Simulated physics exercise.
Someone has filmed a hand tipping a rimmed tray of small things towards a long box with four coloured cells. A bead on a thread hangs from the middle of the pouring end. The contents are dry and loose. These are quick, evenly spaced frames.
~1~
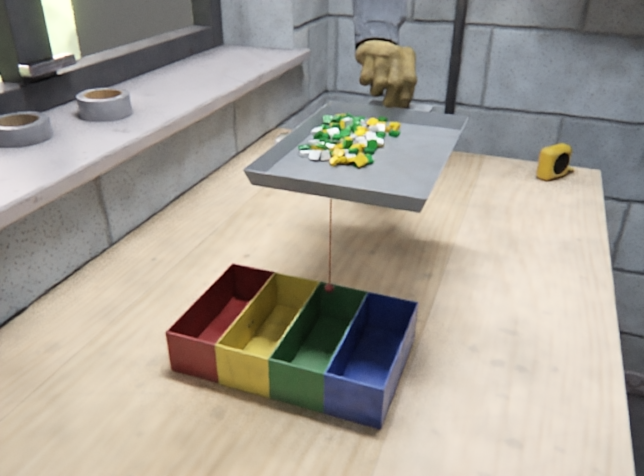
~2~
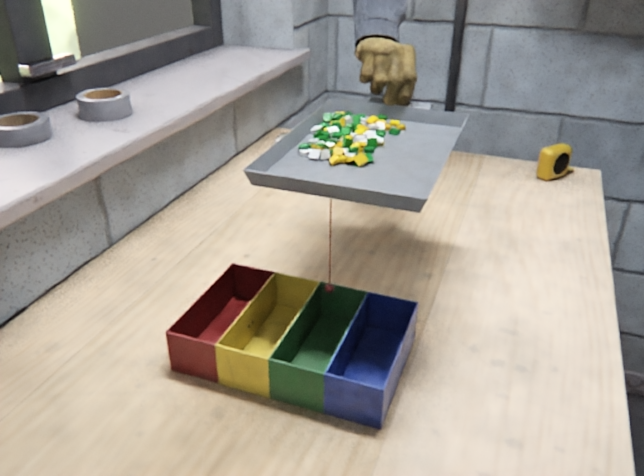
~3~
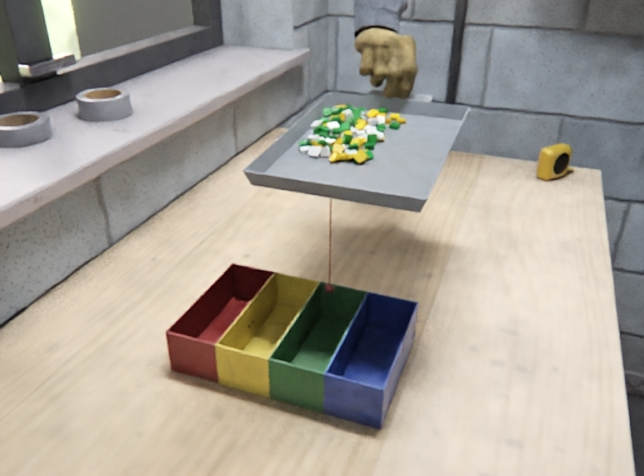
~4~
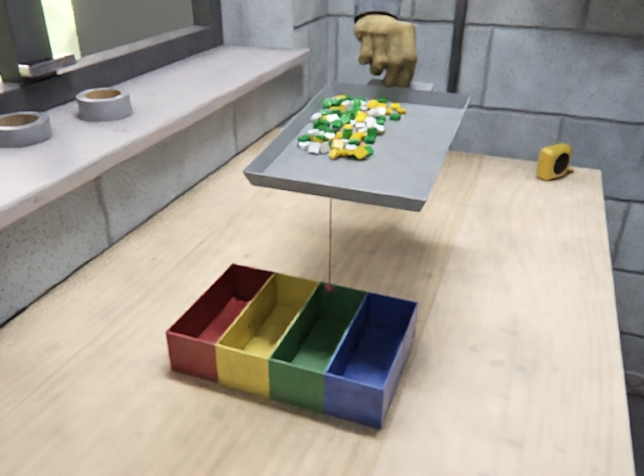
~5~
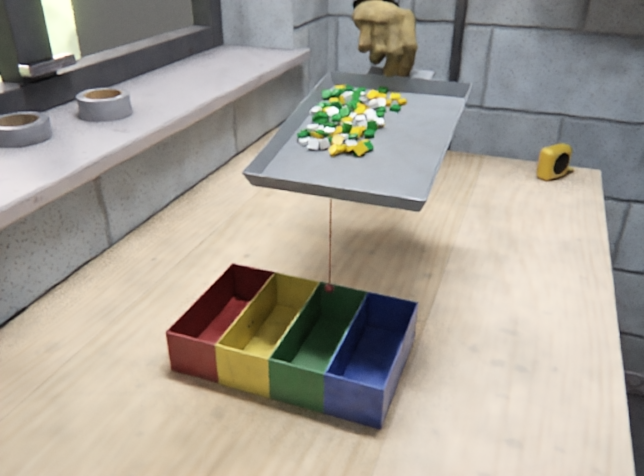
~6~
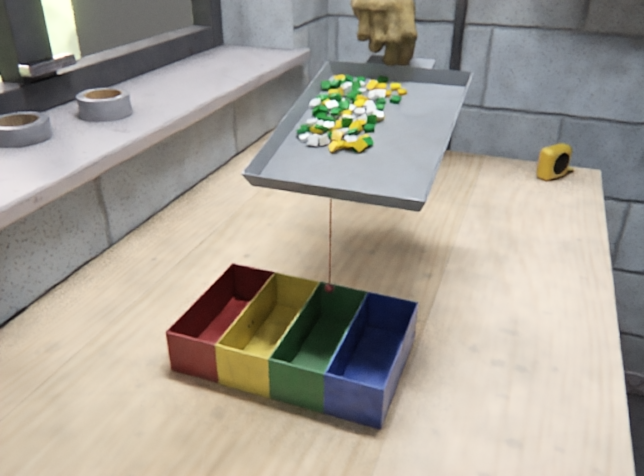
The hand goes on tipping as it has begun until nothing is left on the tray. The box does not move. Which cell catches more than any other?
The yellow cell gets the most.
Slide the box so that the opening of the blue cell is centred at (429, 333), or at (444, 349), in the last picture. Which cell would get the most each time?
One: The red cell. Two: The cell in red.
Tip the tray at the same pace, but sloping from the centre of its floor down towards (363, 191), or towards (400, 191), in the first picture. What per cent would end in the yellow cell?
First some 10, then 0 per cent.
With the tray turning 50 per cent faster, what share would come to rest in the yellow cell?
Close to 40 per cent.
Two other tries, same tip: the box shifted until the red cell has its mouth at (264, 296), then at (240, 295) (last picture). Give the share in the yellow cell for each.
Near 30 % and 50 %.
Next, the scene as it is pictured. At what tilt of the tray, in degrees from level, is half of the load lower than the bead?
At about 105°.
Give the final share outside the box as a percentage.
Some 0 per cent.
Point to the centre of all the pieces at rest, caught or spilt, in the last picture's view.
Around (276, 354).
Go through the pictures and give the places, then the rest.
In the first picture, corners of the pouring end at (251, 168) and (422, 195), level; middle of the load at (352, 137), mosaic tiles; bead on its thread at (329, 288); red cell at (192, 354); yellow cell at (243, 367); green cell at (296, 382); blue cell at (353, 397).
In the second picture, corners of the pouring end at (251, 168) and (422, 195), level; middle of the load at (352, 135).
In the third picture, corners of the pouring end at (251, 169) and (422, 195), tipped barely, level across its low end; middle of the load at (352, 131).
In the fourth picture, corners of the pouring end at (250, 169) and (421, 195), tipped a little, level across its low end; middle of the load at (352, 123).
In the fifth picture, corners of the pouring end at (250, 170) and (421, 196), tipped a little, level across its low end; middle of the load at (352, 116).
In the sixth picture, corners of the pouring end at (249, 171) and (421, 196), tipped a little, level across its low end; middle of the load at (351, 108); red cell at (192, 354); yellow cell at (243, 367); green cell at (296, 382); blue cell at (353, 397).
Soon, tray tipped steeply; most on the tray; a small part falling or outside the box.
A while on, tray tipped right over; about two thirds on the tray; a small part in the yellow cell; a small part in the red cell; a stray few in the green cell; a stray few in the blue cell; a stray few falling or outside the box.
Towards the end, tray tipped past a quarter turn; about half in the yellow cell; about a quarter in the green cell; about a quarter in the red cell; a small part in the blue cell; a stray few falling or outside the box.
Finally, tray tipped past a quarter turn; about half in the yellow cell; about a quarter in the green cell; about a quarter in the red cell; a small part in the blue cell; a stray few outside the box.
